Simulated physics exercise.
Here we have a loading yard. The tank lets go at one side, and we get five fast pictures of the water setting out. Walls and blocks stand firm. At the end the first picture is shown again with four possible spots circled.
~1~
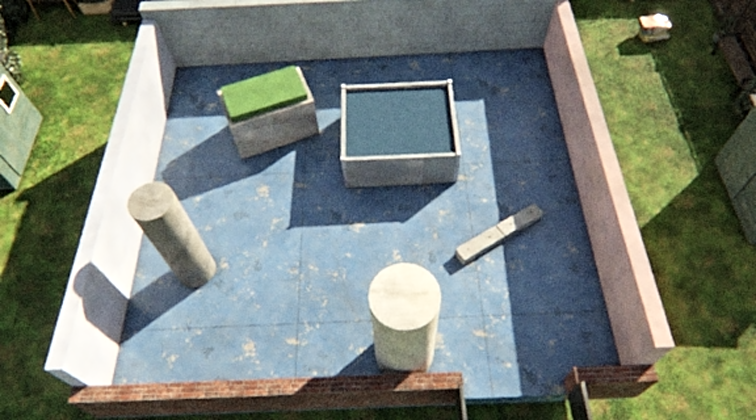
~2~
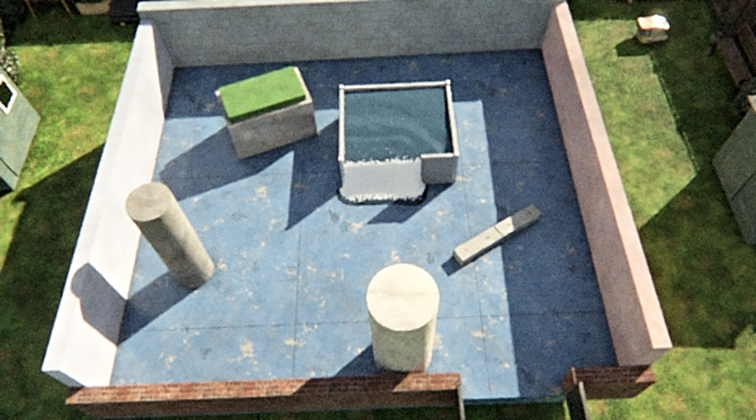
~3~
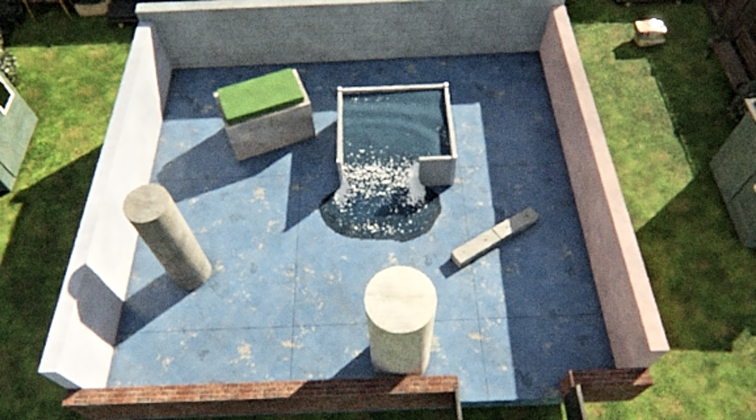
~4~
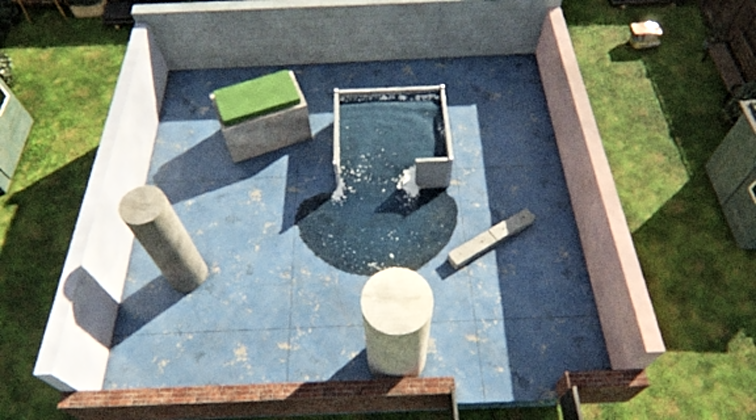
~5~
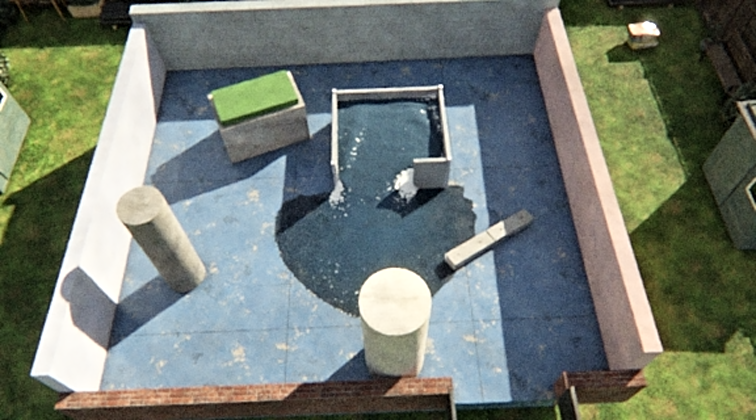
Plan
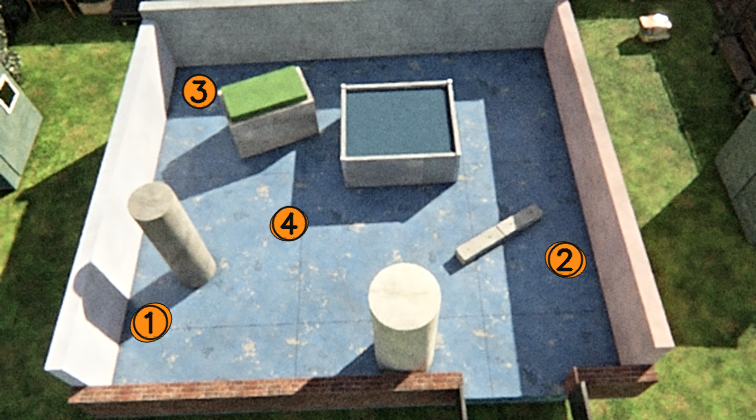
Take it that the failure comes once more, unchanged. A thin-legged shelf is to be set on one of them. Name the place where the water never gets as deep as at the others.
Choose 2.
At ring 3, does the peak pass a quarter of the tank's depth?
No, less.
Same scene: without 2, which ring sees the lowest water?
The answer is 4.
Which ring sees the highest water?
That would be 1.
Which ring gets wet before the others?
It is 4.
On the marked copy, 1 at (150, 322); 2 at (565, 259); 3 at (199, 91); 4 at (289, 223).
Choosing 1, the water peaks at about 31 % of the depth that stood in the tank.
Choosing 2, the water peaks at about 2 % of the depth that stood in the tank.
Choosing 3, the water peaks at about 16 % of the depth that stood in the tank.
Choosing 4, the water peaks at about 8 % of the depth that stood in the tank.
